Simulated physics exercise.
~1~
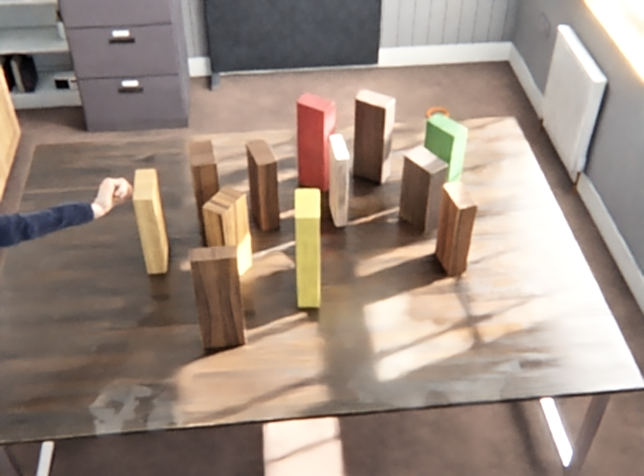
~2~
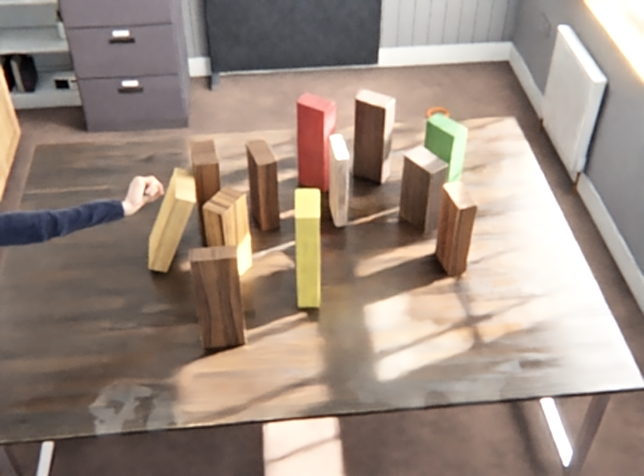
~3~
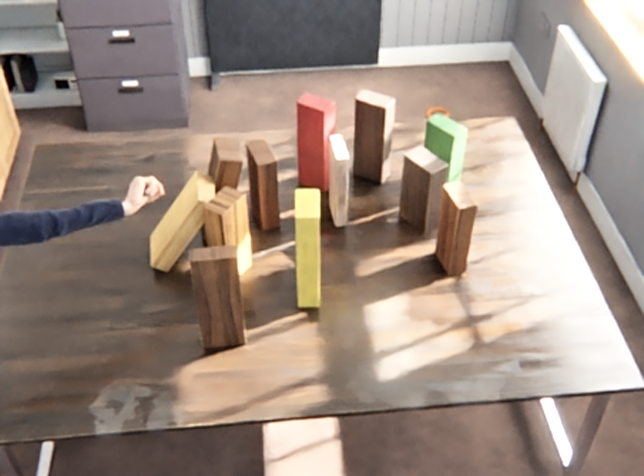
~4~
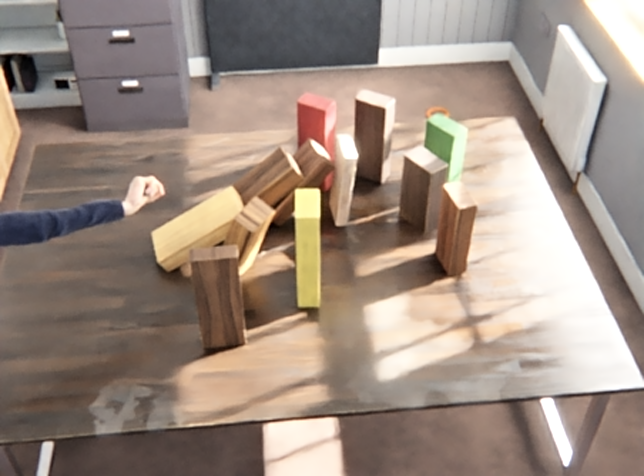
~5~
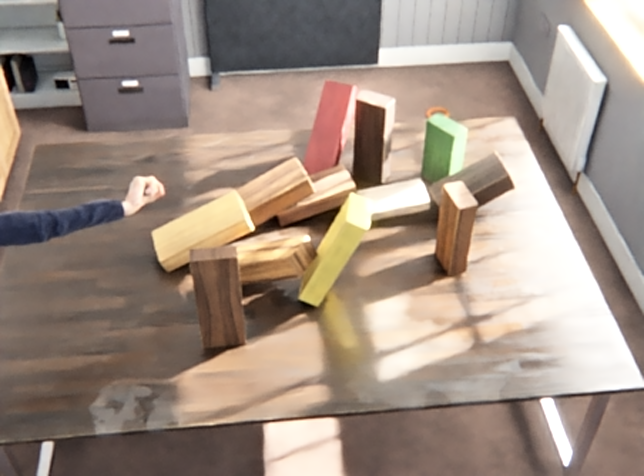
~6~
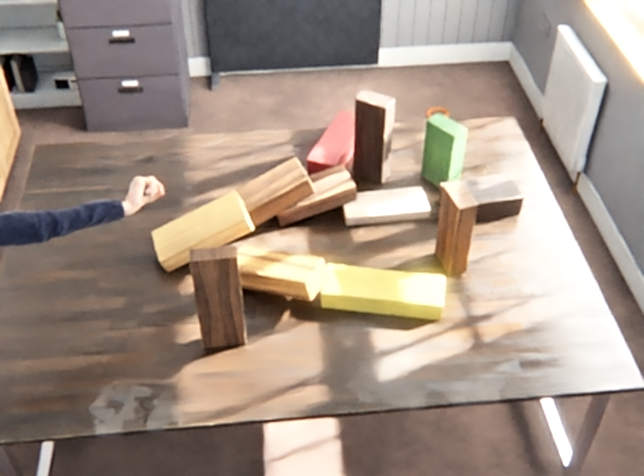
On a wooden tabletop, a hand tips a pale block, toppling red and yellow blocks while the green one stays standing.
